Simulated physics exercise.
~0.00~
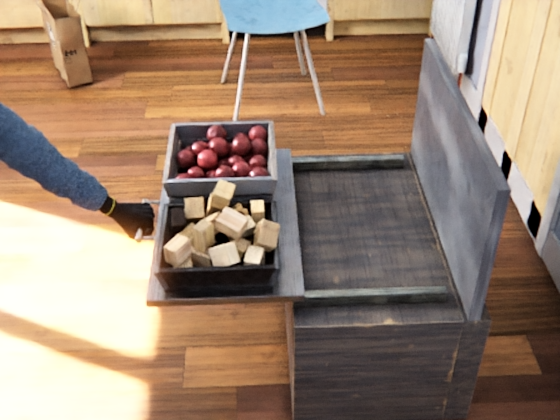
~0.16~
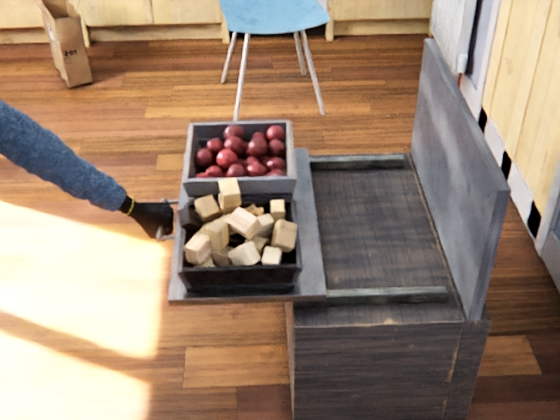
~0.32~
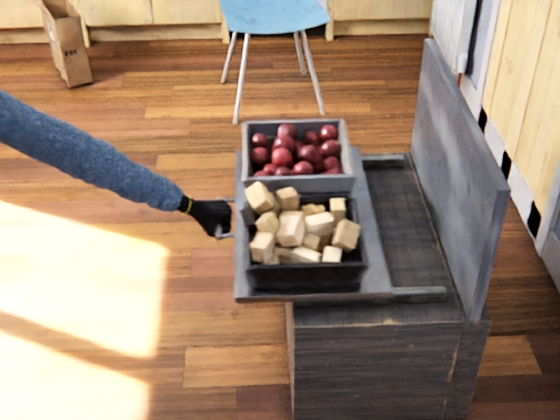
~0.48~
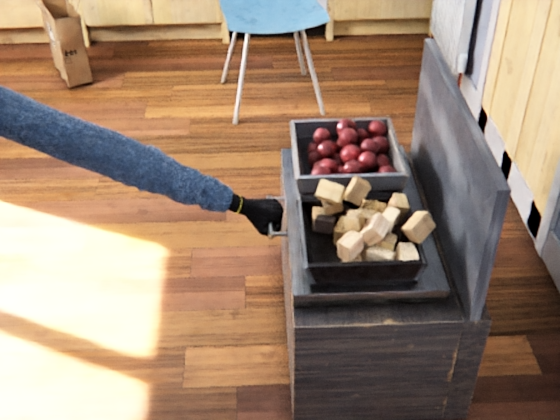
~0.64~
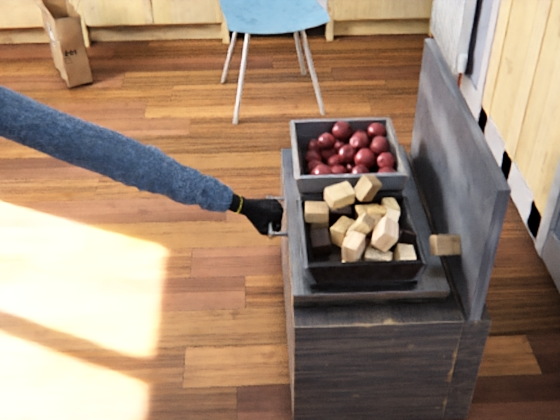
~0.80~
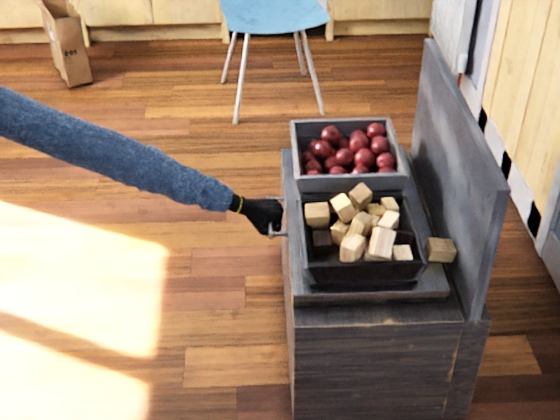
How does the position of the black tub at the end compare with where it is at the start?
At the start the black tub sits out to the left of the unit's base, and by the end it is farther right, over the base and close to the back panel.
